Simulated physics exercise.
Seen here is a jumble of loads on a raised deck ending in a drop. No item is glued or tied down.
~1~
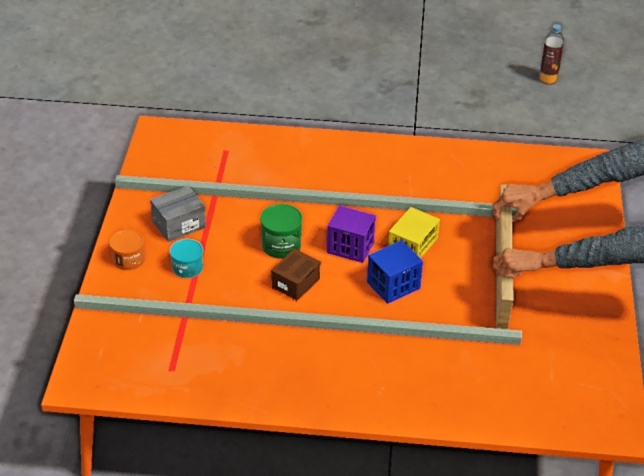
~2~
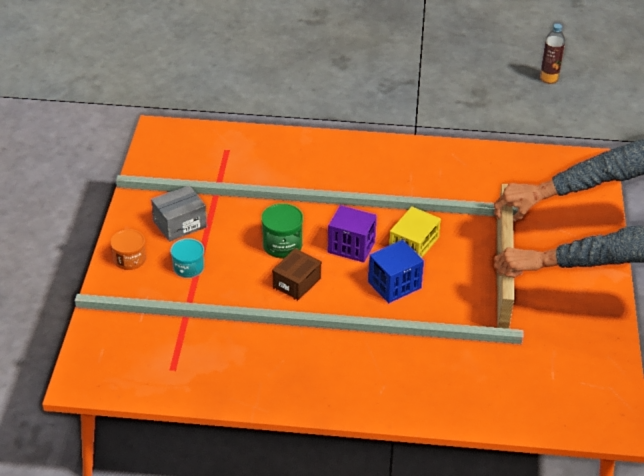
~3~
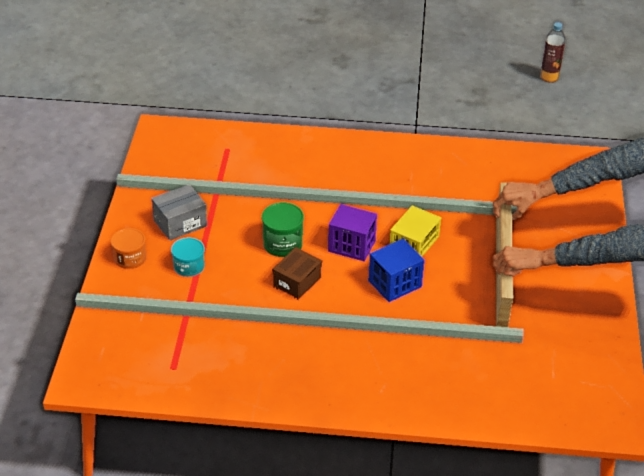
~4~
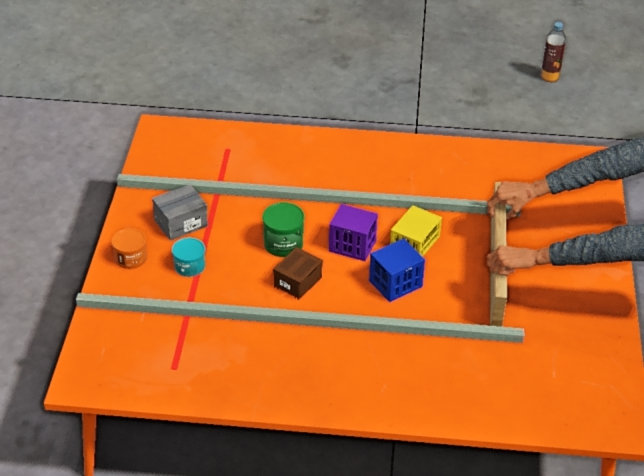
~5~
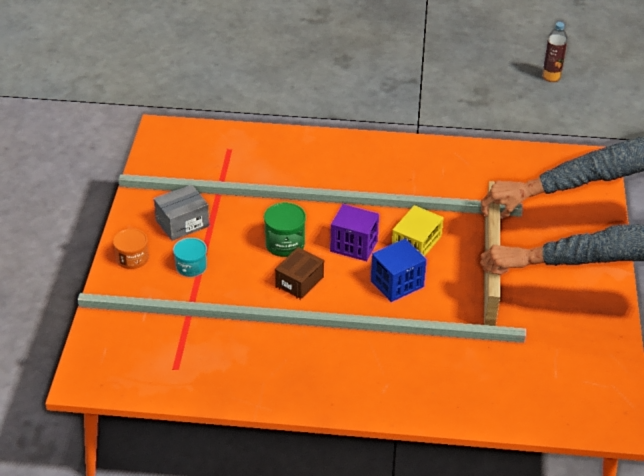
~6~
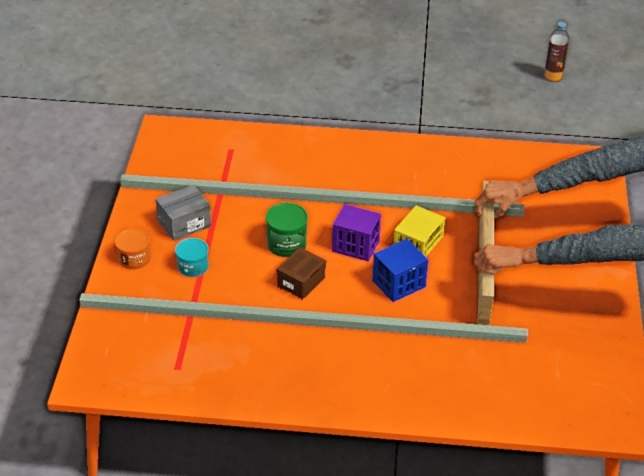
In this clip, two hands hold a wooden plank at the right of an orange table and slide it slightly left between two rails, while the pails, crates and boxes ahead of it, untouched, stay in place around a red line.
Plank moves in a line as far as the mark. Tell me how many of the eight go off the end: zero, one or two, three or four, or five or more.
The answer is zero.
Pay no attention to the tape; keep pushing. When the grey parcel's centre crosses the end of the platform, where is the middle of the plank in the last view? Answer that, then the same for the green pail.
For the grey parcel, about (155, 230); for the green pail, about (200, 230).
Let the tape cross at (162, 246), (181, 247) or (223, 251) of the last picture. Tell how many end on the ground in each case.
The counts would be 2, 2 and 0.
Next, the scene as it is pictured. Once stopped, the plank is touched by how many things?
At rest, 3 are in contact.
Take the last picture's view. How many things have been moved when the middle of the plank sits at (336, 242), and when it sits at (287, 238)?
5 at one spot and 6 at the other.
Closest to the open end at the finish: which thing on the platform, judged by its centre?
Green pail - nearest.
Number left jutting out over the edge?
Expected count: 1.
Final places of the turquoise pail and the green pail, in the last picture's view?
Final centres, in order: Near (147, 254), near (117, 219).
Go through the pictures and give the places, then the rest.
In the first picture, orange pail (128, 250); grey parcel (178, 214); turquoise pail (187, 259); plank (504, 257); tape (201, 250).
In the second picture, grey parcel (179, 213); yellow crate (415, 234).
In the third picture, turquoise pail (188, 258); brown tote (297, 274).
In the fourth picture, orange pail (130, 249); plank (498, 254).
In the fifth picture, grey parcel (182, 212); purple crate (355, 233).
In the sixth picture, orange pail (133, 249); grey parcel (184, 212); turquoise pail (193, 258); plank (486, 253); tape (207, 249).
Early on, none off yet; orange pail at rest near (133, 249); grey parcel at rest near (184, 212); turquoise pail at rest near (193, 258).
A while later, none off yet; orange pail at rest near (133, 249); grey parcel travelled about its own width near (163, 200); turquoise pail at rest near (193, 258).
Finally, the number that fall off is zero.
